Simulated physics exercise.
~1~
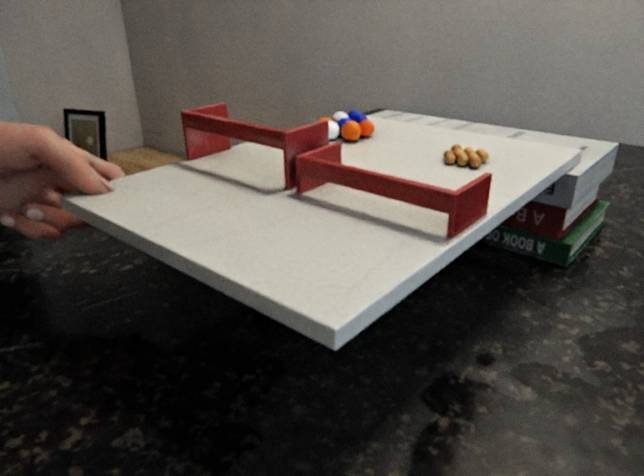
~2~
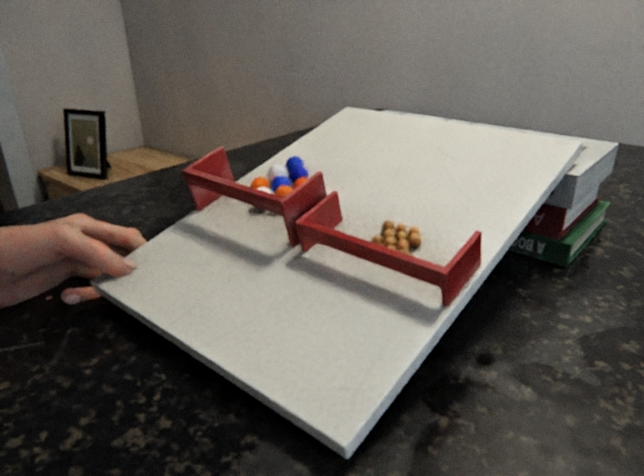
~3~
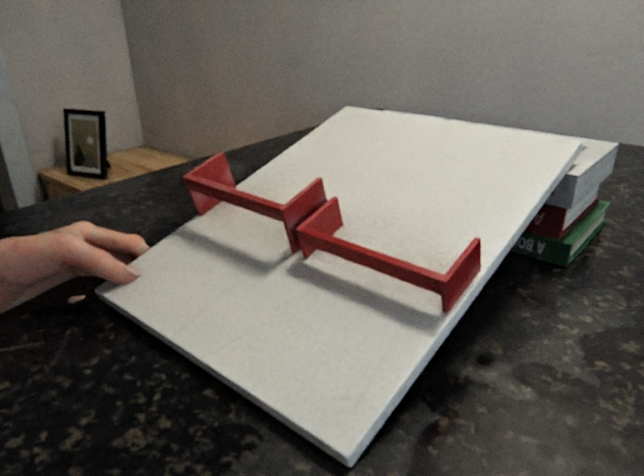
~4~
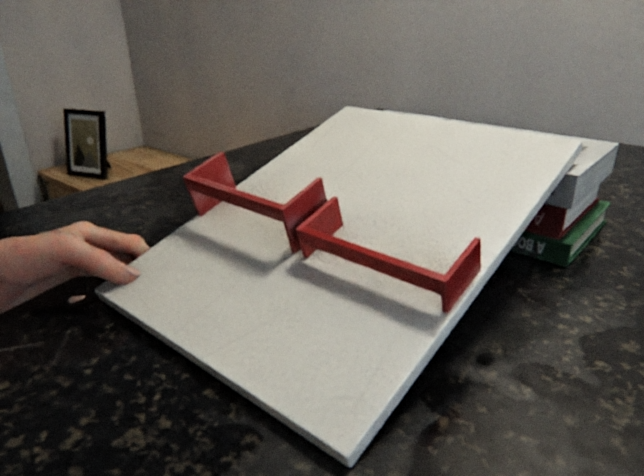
To begin with, a hand holds the left end of a white board whose far end rests on a stack of books, with orange, blue and white balls and a cluster of small tan balls sitting upslope of two red gates. The hand lowers its end, and the board tilts more steeply toward the viewer. Both groups move down and left, gathering close behind their gates. The board then dips very slightly more, and both groups are gone from view. At the end, the hand stays at the still, sloping board, its visible surface empty around the gates.
